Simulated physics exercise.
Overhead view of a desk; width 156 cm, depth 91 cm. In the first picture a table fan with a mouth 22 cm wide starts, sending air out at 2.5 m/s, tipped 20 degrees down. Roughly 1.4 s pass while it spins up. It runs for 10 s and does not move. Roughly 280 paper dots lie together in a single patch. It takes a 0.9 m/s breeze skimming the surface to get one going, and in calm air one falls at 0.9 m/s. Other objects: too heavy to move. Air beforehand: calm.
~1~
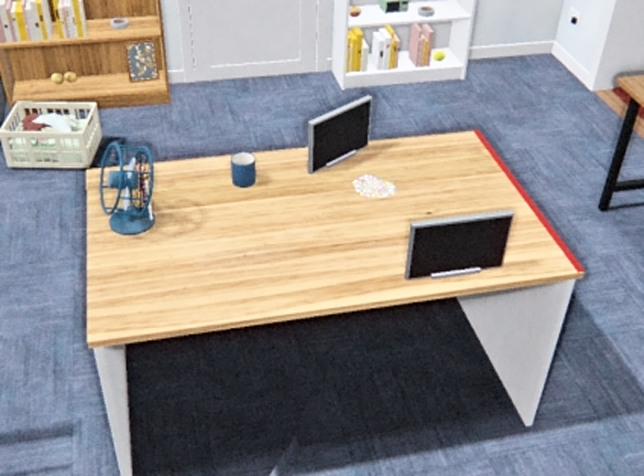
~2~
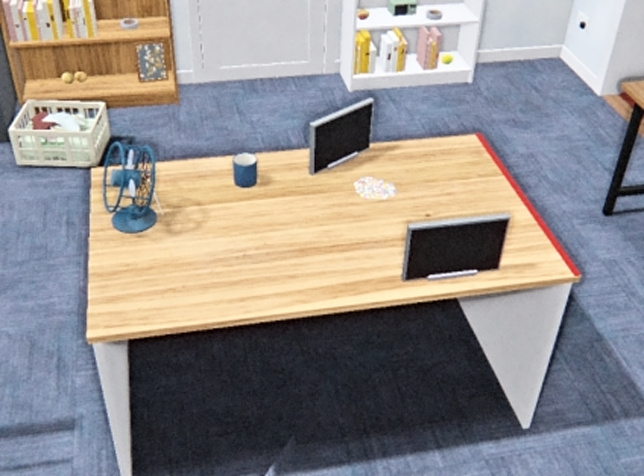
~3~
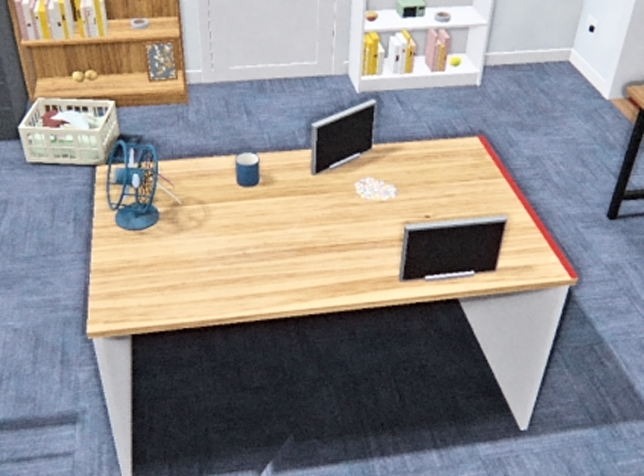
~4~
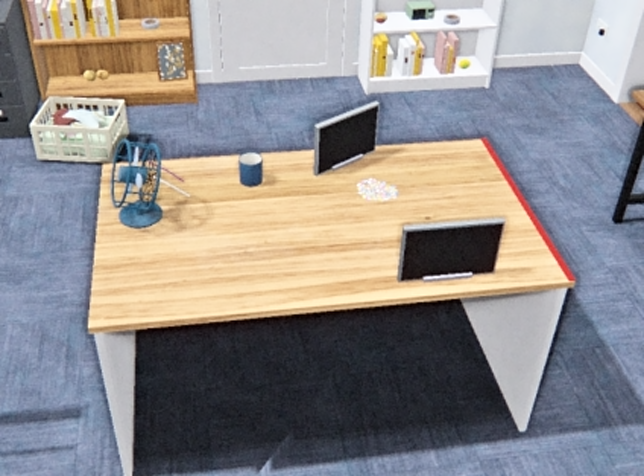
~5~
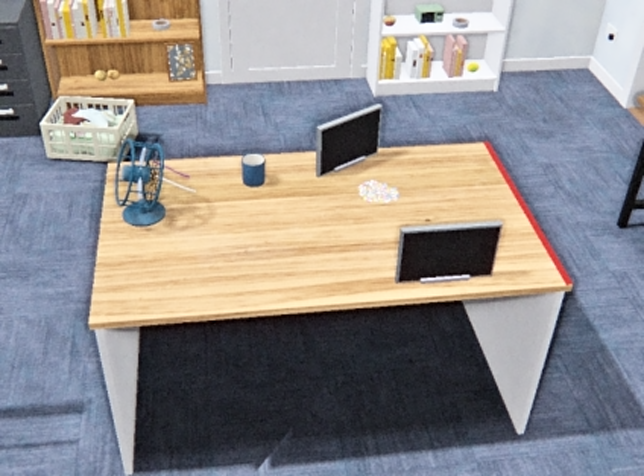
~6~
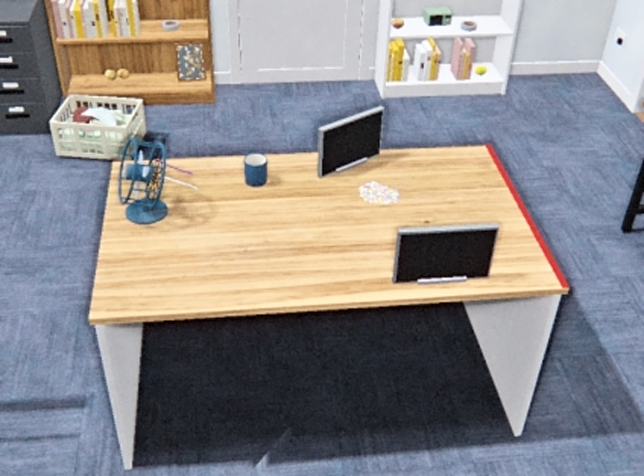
Paper dots lying still in a patch on a wooden desk with a blue fan, mug and two laptops, the view shifting slightly.
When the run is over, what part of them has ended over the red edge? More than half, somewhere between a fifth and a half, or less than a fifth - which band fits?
The band that fits is more than half.
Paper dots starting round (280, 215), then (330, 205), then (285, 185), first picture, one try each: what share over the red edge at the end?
Roughly 100 %, then 100 %, then 30 %.
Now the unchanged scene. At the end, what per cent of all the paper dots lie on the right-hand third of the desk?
I'd put it at about 1 percent.
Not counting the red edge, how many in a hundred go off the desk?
That works out to near 4 per cent.
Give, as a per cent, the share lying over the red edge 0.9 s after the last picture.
About 80 per cent.
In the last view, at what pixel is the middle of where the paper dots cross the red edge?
Median crossing, approx. (511, 182).
Then, 0.9 s after the last picture, 84 % are over the red edge; the middle of those still in play is near (519, 171); 0 % have settled or left.
Then, 2.1 s after the last picture, 94 % are over the red edge; 96 % have settled or left.
Then, 4.4 s after the last picture, 95 % are over the red edge; 99 % have settled or left.
Then, 8.9 s after the last picture, at the end, 95 % are over the red edge.
